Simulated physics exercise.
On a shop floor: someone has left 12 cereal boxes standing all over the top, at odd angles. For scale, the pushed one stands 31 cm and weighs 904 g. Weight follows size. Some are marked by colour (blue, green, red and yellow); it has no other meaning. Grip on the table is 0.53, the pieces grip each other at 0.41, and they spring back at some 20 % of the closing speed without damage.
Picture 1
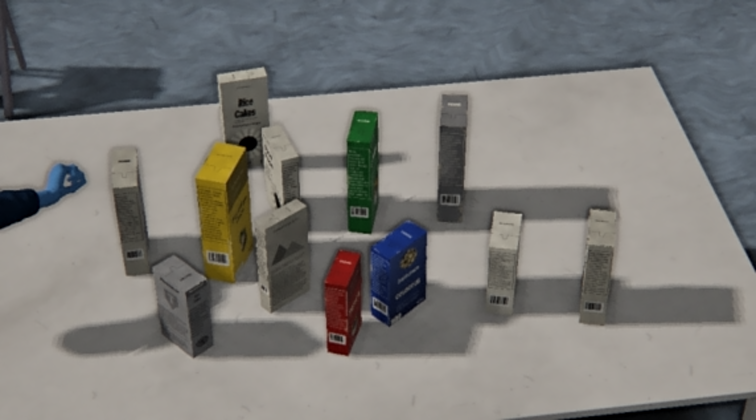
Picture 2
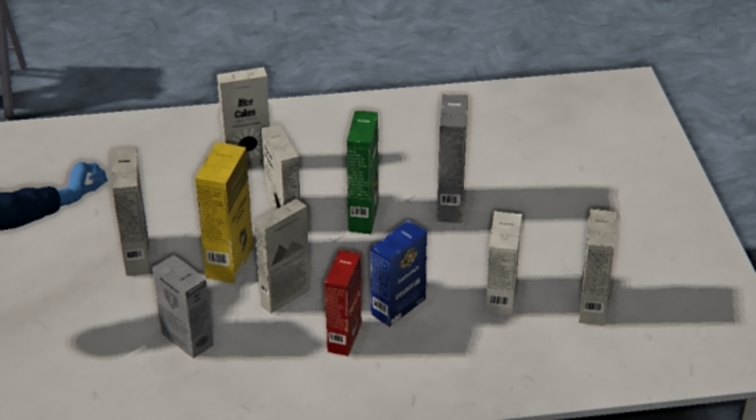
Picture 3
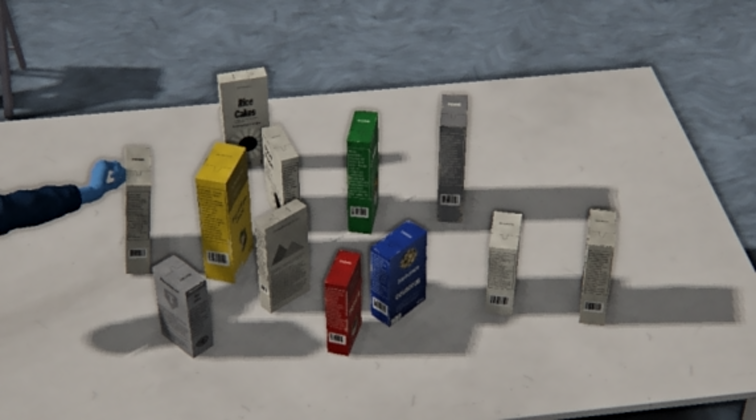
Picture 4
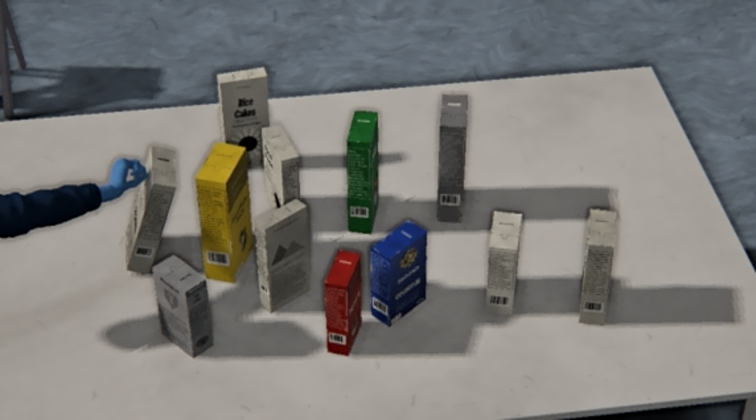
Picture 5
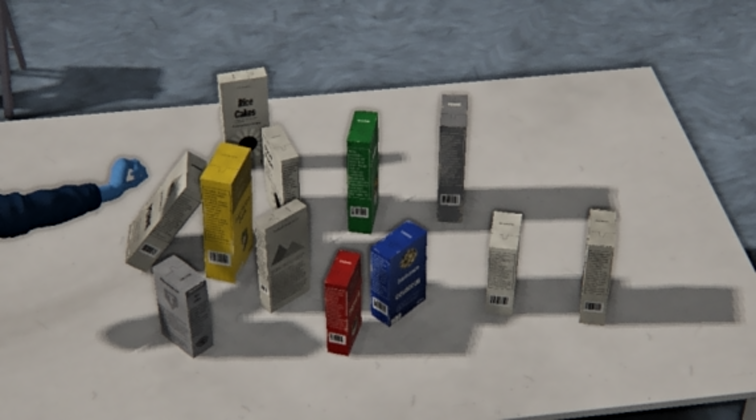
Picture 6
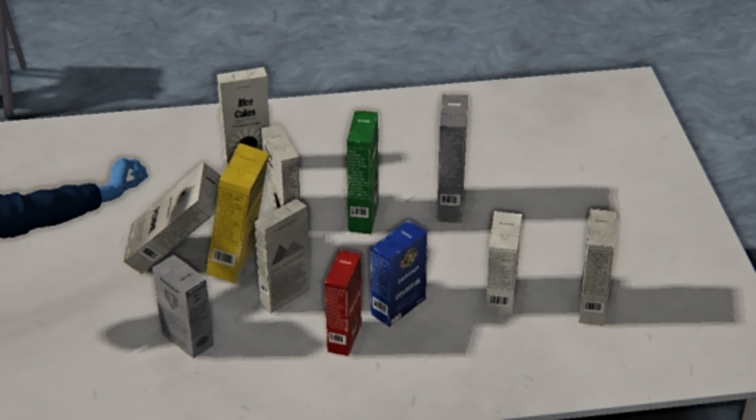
Gloved hand pushing a pale box on a tabletop, the box tilting right against a yellow one, which begins leaning too.
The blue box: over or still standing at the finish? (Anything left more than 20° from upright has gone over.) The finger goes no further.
It stays standing.
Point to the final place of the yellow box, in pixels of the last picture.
Near (315, 256).
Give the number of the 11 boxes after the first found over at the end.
3 of them.
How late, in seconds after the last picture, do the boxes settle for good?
At about 1.0 s.
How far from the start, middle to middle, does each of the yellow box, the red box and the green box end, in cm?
About: Yellow 30, red 20, green 0.
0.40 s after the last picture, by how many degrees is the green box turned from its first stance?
Roughly 0°.
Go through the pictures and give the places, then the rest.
In the first picture (we follow the side turned to the camera), finger (78, 178) 8 cm from the first box; blue box (409, 280); green box (359, 189); yellow box (215, 233); no other piece has moved.
Finger (99, 176) 21 mm from the first box; blue box (409, 280), in the second picture.
Finger (120, 174) pushing; blue box (409, 280); no other piece has moved, in the third picture.
Finger (140, 172) stopped; blue box (409, 280); no other piece has moved, in the fourth picture.
Finger (140, 172) stopped; blue box (409, 280); no other piece has moved, in the fifth picture.
Finger (140, 172) stopped; blue box (409, 280); yellow box (228, 233) tipped 11°; green box (359, 189); one has shifted, in the sixth picture.
Then, 0.22 s on from the sixth picture, 1 of the 11 other boxes over; blue box unmoved; yellow box tipped 32°.
Then, 0.40 s on from the sixth picture, 2 of the 11 other boxes over; blue box unmoved; yellow box tipped 73°.
Then, 0.66 s on from the sixth picture, 3 of the 11 other boxes over; blue box unmoved; yellow box lying flat.
Finally, 3 of the 11 other boxes over; blue box unmoved; yellow box lying flat; red box lying flat. Eight left standing. Seen by the last camera, middles, blue box near (399, 274), yellow box near (315, 256).
